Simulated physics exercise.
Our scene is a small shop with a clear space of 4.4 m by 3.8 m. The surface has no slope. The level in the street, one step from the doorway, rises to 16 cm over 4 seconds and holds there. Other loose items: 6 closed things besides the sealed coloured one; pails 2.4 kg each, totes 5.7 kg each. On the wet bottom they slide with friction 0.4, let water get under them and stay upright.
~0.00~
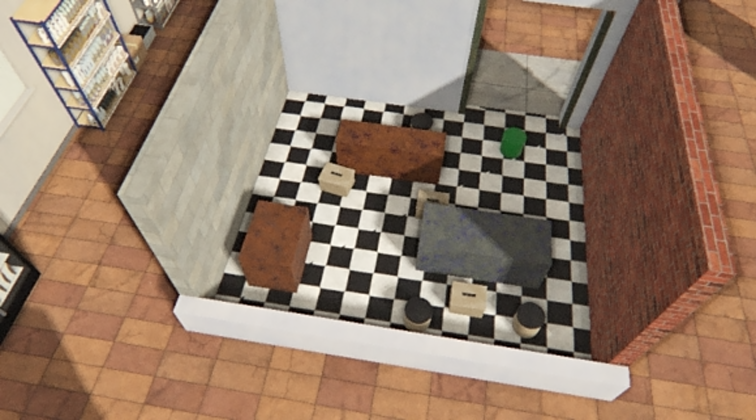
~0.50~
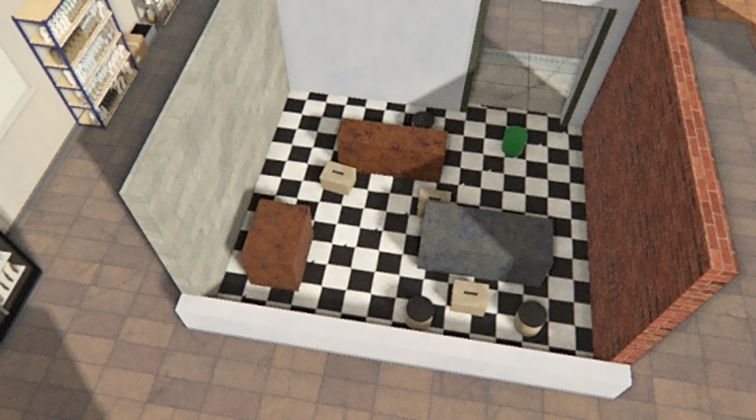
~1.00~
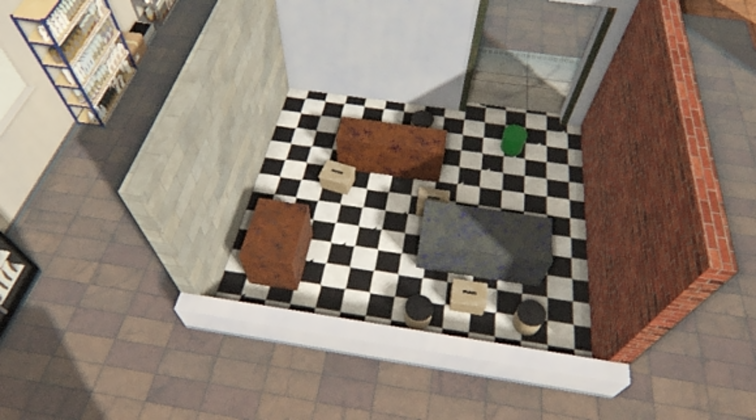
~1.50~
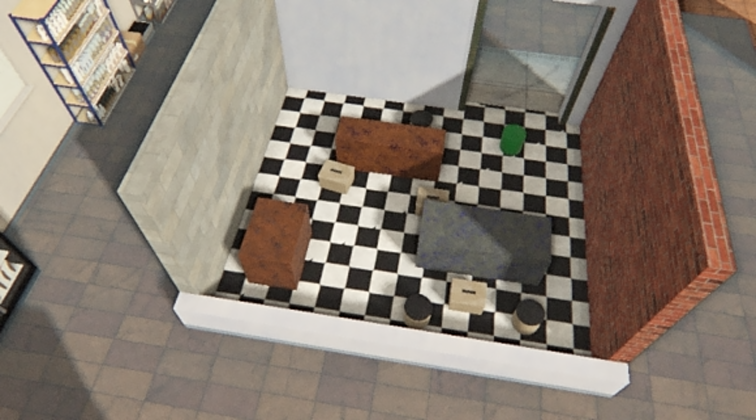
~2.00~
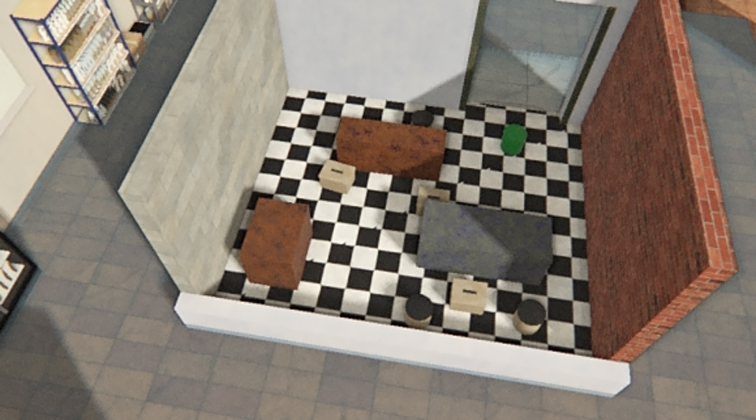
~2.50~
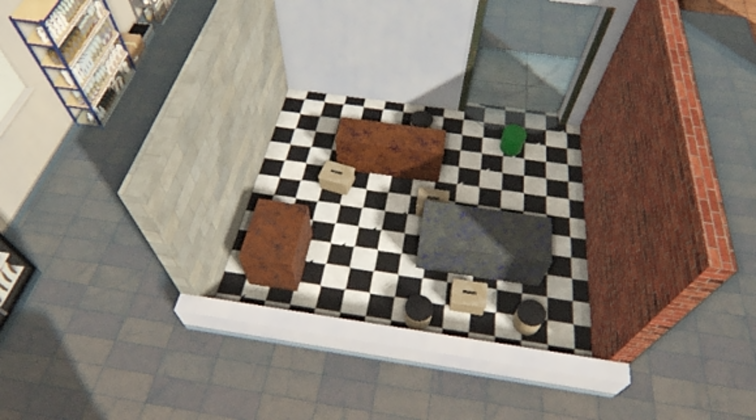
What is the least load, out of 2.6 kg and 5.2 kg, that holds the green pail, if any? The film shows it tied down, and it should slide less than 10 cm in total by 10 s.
Neither ballast works.
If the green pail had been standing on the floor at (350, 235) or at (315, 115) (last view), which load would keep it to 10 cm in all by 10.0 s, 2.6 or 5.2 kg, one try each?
First try the heavier suffices, second try both suffice.
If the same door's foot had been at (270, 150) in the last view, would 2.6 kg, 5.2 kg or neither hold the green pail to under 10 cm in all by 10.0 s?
Outcome - neither pick works.
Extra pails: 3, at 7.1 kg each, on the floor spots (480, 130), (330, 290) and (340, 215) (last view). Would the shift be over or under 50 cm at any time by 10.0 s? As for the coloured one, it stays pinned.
Taking them in order, the first is beyond the line, the second inside the line and the third inside the line.
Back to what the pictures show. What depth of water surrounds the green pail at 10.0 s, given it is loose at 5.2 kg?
Something like 12 centimetres.
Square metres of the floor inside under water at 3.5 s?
I'd estimate close to 1.5 m2.
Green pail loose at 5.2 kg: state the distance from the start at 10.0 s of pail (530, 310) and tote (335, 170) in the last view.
One is off by 30 cm, the other by 100 cm, in the order asked.
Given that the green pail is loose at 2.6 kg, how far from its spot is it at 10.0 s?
It would be some 300 cm from its spot.
After 3.5 s the green pail would be 42 cm from its start with 2.6 kg and 17 cm from its start with 5.2 kg; 4 cm of water round it then.
After 4.5 s the green pail would be 121 cm from its start with 2.6 kg and 65 cm from its start with 5.2 kg; 4 cm of water round it then.
After 7.0 s the green pail would be 139 cm from its start with 2.6 kg and 124 cm from its start with 5.2 kg; 12 cm of water round it then.
After 10.0 s the green pail would be 301 cm from its start with 2.6 kg and 138 cm from its start with 5.2 kg; 12 cm of water round it then.
